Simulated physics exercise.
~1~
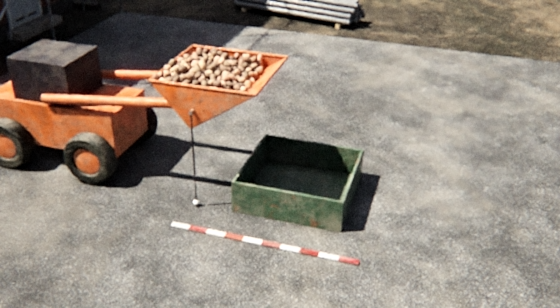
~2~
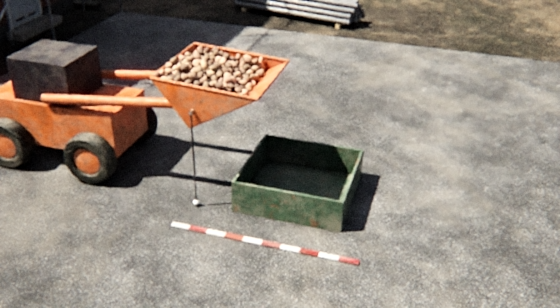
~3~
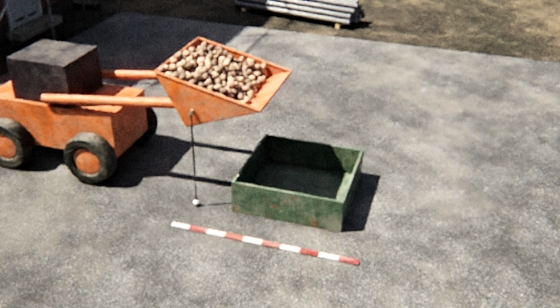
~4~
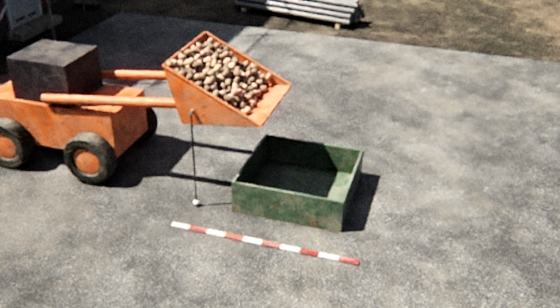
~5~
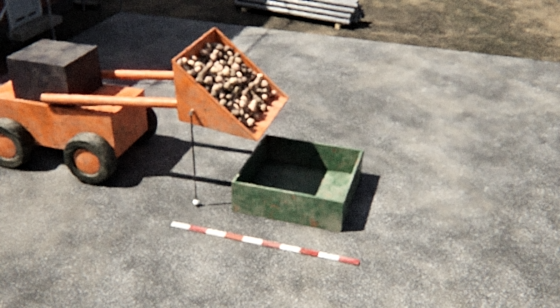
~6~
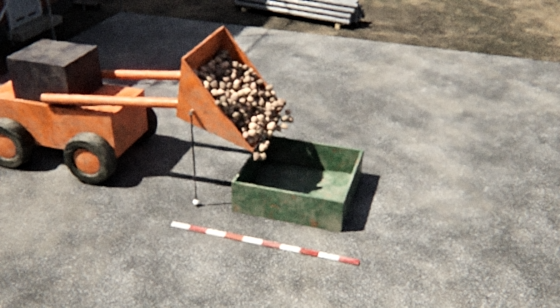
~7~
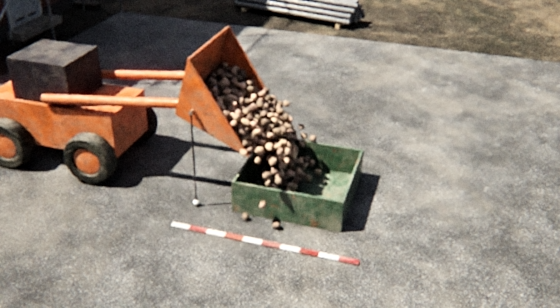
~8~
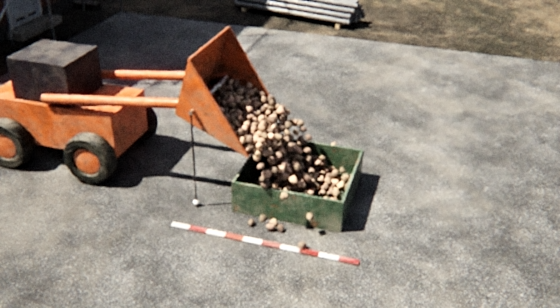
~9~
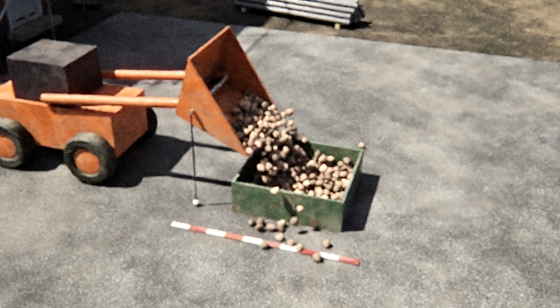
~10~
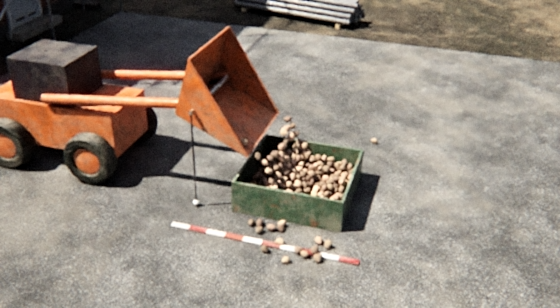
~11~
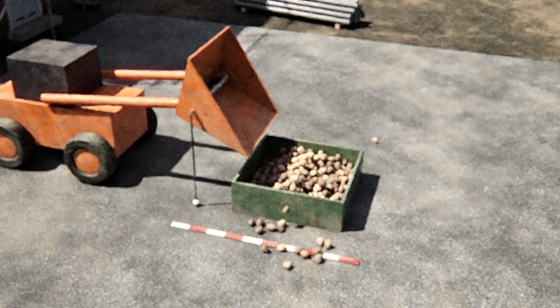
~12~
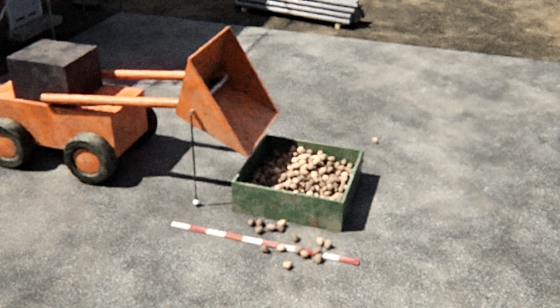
An orange loader tips its bucket, pouring cobbles into a green bin, with a few spilling outside.
